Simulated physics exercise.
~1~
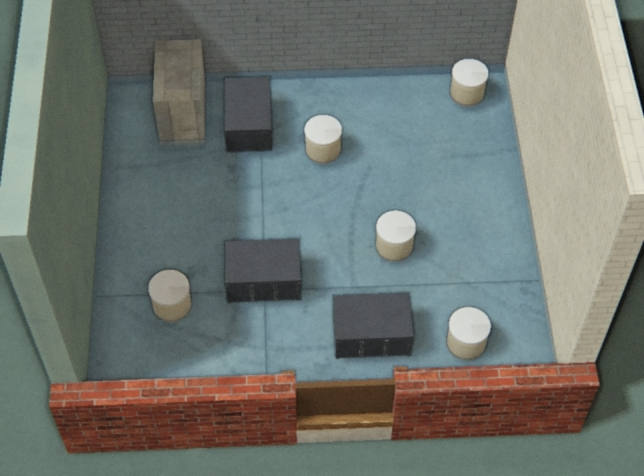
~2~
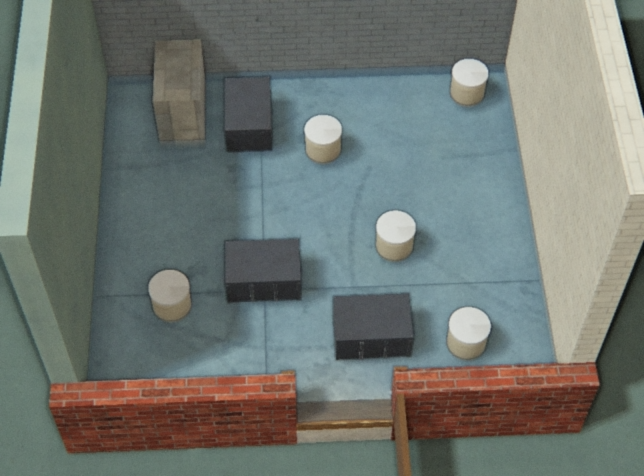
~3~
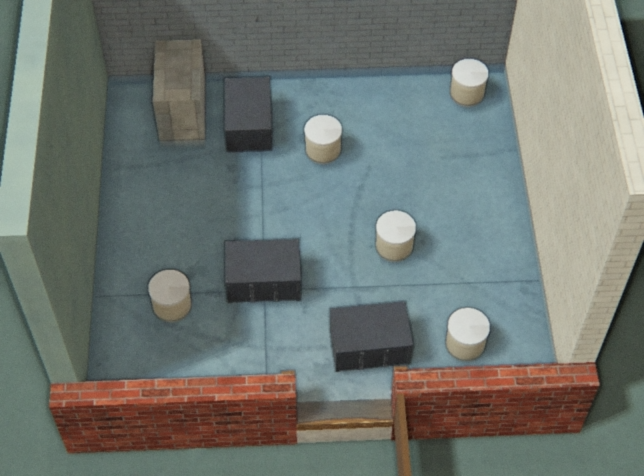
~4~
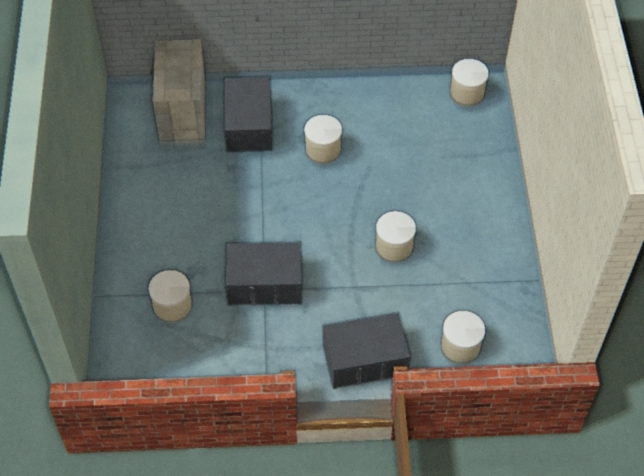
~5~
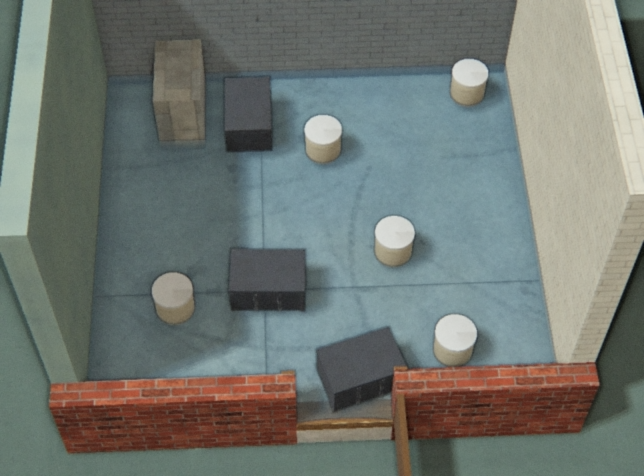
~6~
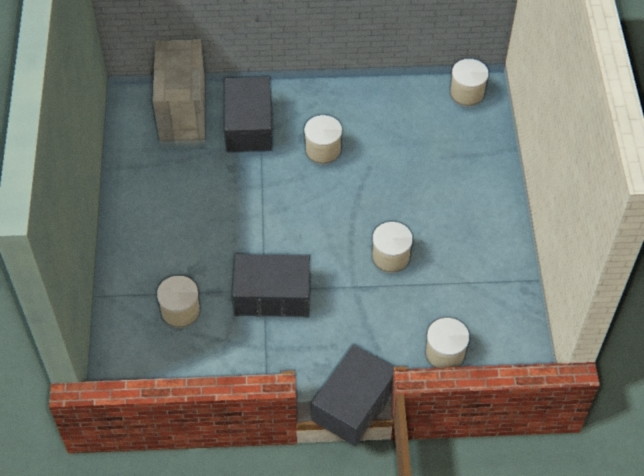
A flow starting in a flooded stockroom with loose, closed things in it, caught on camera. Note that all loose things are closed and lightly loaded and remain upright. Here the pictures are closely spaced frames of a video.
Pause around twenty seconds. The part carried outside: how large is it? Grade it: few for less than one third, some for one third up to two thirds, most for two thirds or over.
Grade: Some.
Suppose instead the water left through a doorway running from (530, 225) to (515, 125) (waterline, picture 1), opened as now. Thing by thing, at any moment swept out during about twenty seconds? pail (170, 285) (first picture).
My call: Stays.
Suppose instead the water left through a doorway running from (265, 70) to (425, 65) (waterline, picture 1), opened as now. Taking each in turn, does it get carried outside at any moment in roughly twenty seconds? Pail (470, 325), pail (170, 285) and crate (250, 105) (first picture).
Per item as listed - not lost, not lost, swept away.
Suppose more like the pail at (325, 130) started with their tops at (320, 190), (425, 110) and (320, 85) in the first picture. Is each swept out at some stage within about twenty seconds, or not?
The first leaves, the second does not leave, and the third does not leave.
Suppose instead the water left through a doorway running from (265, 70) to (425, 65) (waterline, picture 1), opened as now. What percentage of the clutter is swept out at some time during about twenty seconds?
60 %.
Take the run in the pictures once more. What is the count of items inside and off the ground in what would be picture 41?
My tally gives 3.
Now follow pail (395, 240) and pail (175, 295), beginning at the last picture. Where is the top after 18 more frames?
About (363, 361) and (243, 342).
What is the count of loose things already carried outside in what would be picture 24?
I make it 3.
A moment on, 1 of 8 are out; 7 afloat.
Next, 3 of 8 are out; 5 afloat.
Later, 5 of 8 are out; 3 afloat.
In the end, 5 of 8 are out; 3 afloat.
